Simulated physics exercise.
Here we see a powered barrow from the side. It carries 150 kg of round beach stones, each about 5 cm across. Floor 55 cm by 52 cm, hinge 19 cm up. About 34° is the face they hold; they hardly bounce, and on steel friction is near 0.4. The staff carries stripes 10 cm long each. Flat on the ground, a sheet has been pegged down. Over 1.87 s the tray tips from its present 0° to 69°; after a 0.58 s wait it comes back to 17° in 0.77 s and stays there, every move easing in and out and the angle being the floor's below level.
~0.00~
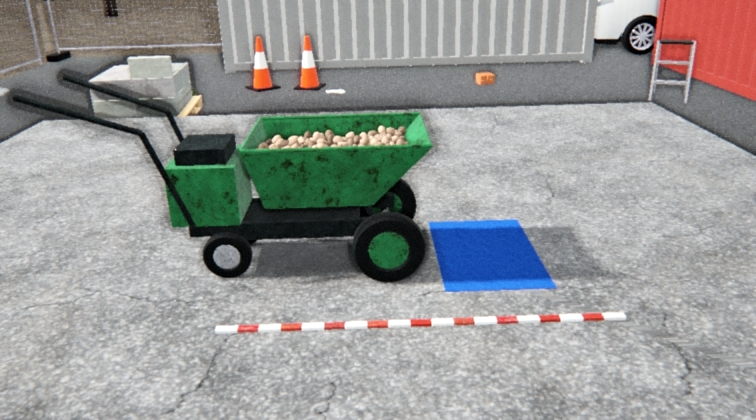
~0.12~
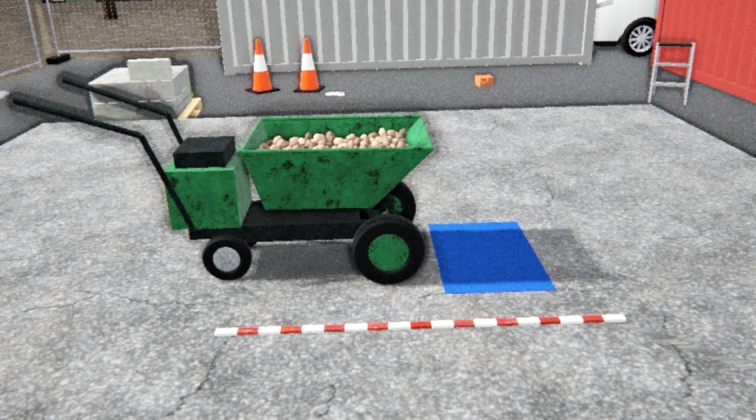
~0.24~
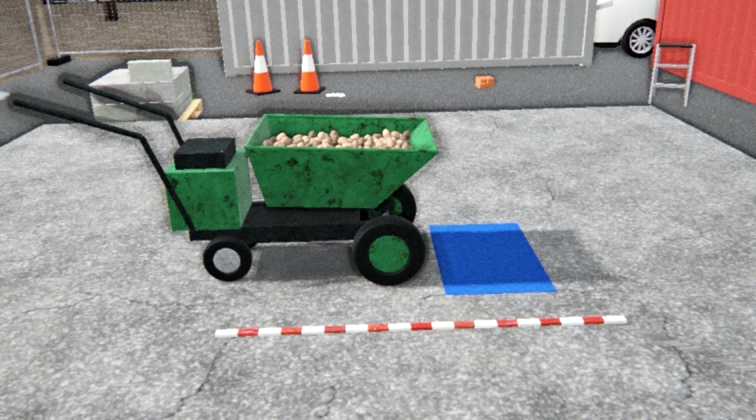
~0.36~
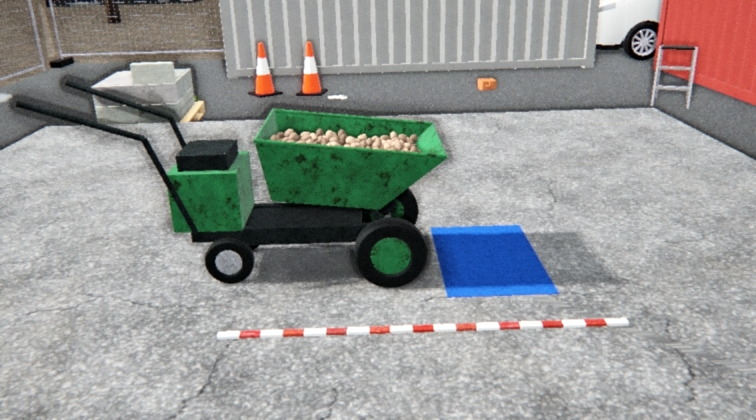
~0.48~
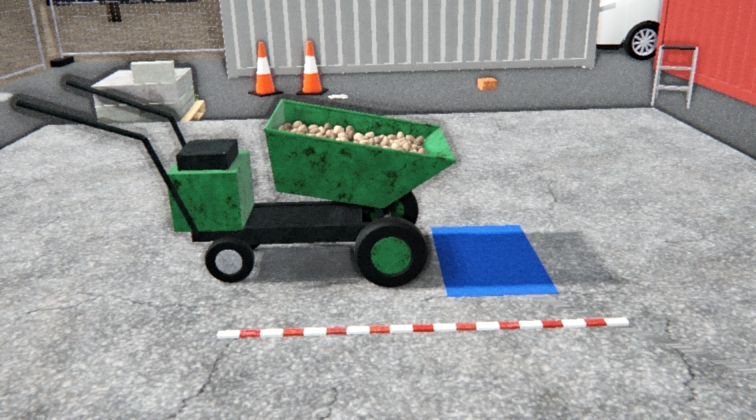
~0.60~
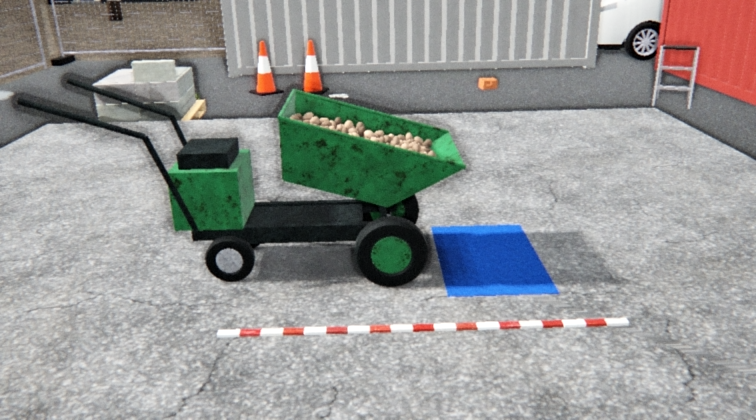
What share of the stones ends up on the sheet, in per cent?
About 40 per cent.
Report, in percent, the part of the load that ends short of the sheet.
About 0 per cent.
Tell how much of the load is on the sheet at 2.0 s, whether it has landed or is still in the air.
Around 30 per cent of it, at that instant.
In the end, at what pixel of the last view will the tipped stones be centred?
Roughly (546, 249), I'd say.
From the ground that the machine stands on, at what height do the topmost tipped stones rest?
About 18 cm above it.
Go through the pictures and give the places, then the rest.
The first frame shows lip at (432, 146), floor tilted 0°, highest stones at (344, 139).
In the second frame, the tray is at 1°, its lip at (433, 149); the top of the load is at (330, 141); the stones move at 0.1 m/s on average.
The third frame shows lip at (438, 152), floor tilted 3°, highest stones at (315, 139); the stones move at 0.2 m/s on average.
In the fourth frame, the tray is at 7°, its lip at (447, 157); the top of the load is at (310, 137); the stones move at 0.3 m/s on average.
The fifth frame shows lip at (456, 161), floor tilted 11°, highest stones at (299, 131); the stones move at 0.4 m/s on average.
The sixth frame shows lip at (465, 167), floor tilted 17°, highest stones at (300, 122); the stones move at 0.4 m/s on average.
After 1.4 s the floor is at 58°; 99 % in the tray, 1 % on the sheet; the foremost stones are at (507, 212).
After 2.0 s the floor is at 69°; 35 % in the tray, 30 % on the sheet, 35 % off the sheet elsewhere; the foremost stones are at (645, 260).
After 3.7 s the floor is at 17°; 0 % in the tray, 39 % on the sheet, 61 % off the sheet elsewhere; the foremost stones are past the picture's edge.
After 5.6 s the floor is at 17°; 0 % in the tray, 39 % on the sheet, 61 % off the sheet elsewhere; the foremost stones are past the picture's edge.
